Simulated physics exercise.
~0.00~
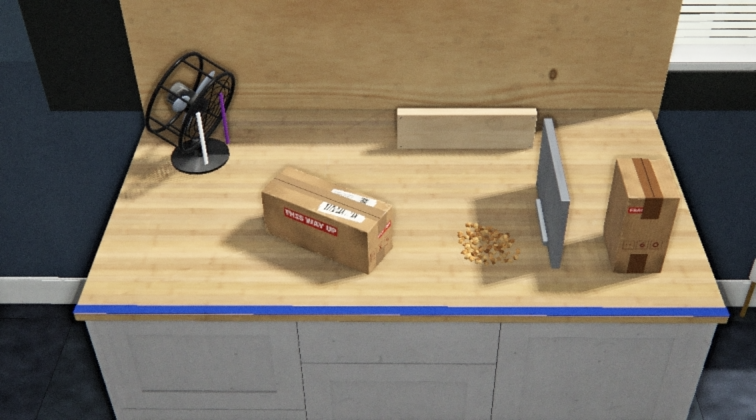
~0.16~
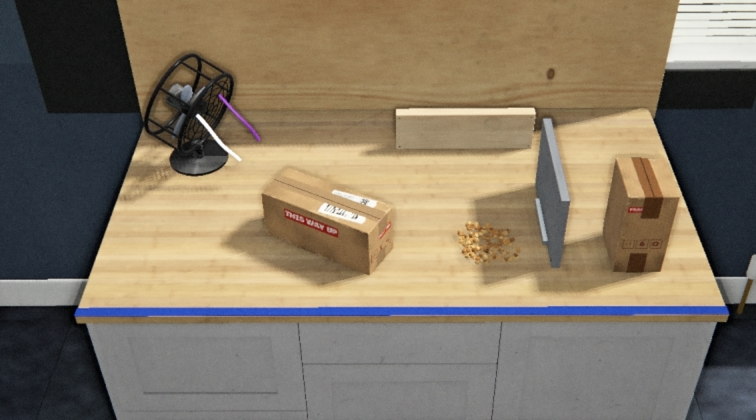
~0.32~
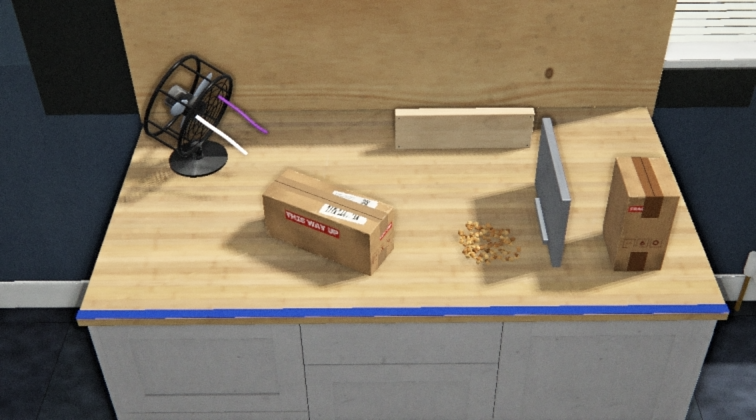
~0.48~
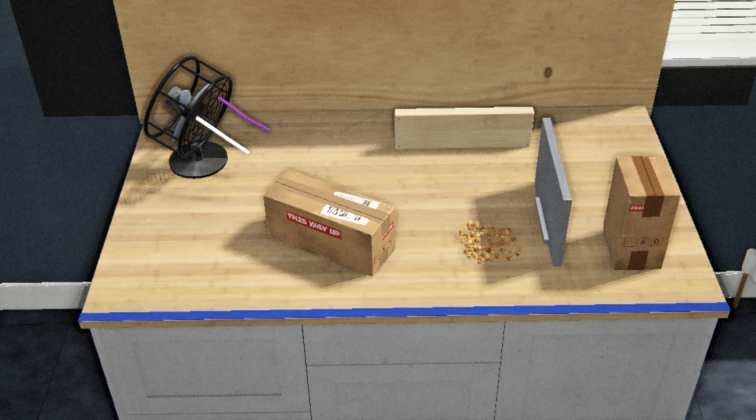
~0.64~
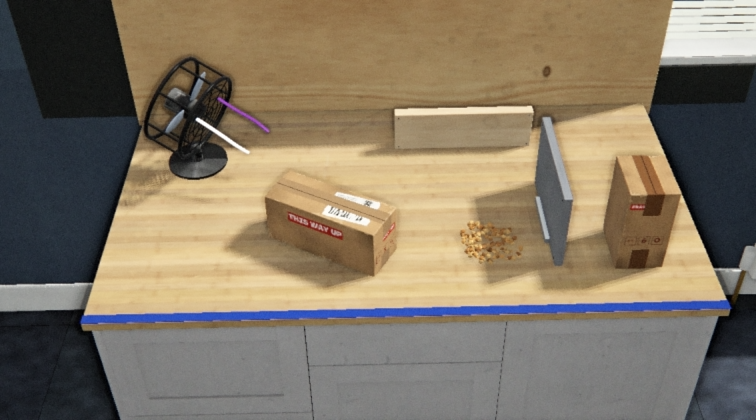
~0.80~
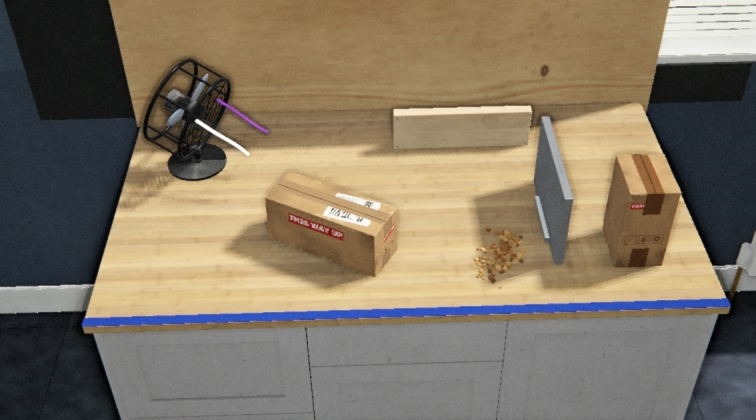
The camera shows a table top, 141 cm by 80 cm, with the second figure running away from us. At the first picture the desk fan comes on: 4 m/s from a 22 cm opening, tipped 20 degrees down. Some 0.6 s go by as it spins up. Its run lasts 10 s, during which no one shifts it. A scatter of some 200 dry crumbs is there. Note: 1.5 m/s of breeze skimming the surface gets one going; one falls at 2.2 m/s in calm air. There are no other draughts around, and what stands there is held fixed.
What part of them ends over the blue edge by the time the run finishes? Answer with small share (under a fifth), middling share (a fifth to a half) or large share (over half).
A large share.
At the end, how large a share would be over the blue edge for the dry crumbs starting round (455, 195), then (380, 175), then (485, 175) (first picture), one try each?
Results, one try each: 25 %, 2 %, 0 %.
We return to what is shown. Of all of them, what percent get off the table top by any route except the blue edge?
The share comes to some 0 per cent.
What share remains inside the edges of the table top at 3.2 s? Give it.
Around 0 in a hundred.
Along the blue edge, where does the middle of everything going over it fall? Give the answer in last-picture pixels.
Near (556, 312).
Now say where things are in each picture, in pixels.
In the first picture, the middle of the dry crumbs is near (485, 247), none has stirred yet and the mouth of the desk fan is at (191, 103).
In the second picture, the middle of the dry crumbs is near (485, 247), none has stirred yet and the blue edge is centred on (400, 316).
In the third picture, the middle of the dry crumbs is near (486, 247), none has stirred yet, the top of a laptop is at (556, 157) and the top of a box is at (647, 176).
In the fourth picture, the middle of the dry crumbs is near (487, 246) and none has stirred yet.
In the fifth picture, the middle of the dry crumbs is near (488, 246) and none has stirred yet.
In the sixth picture, the middle of the dry crumbs is near (501, 253), the farthest in sight from the desk fan is at (521, 262) and about 75 % have left their places.
After 2.0 s, 0 % are on the move or not yet settled, 100 % are over the blue edge.
After 3.2 s, 0 % are on the move or not yet settled, 100 % are over the blue edge.
After 5.5 s, 0 % are on the move or not yet settled, 100 % are over the blue edge.
After 10.0 s, at the end, 100 % are over the blue edge.
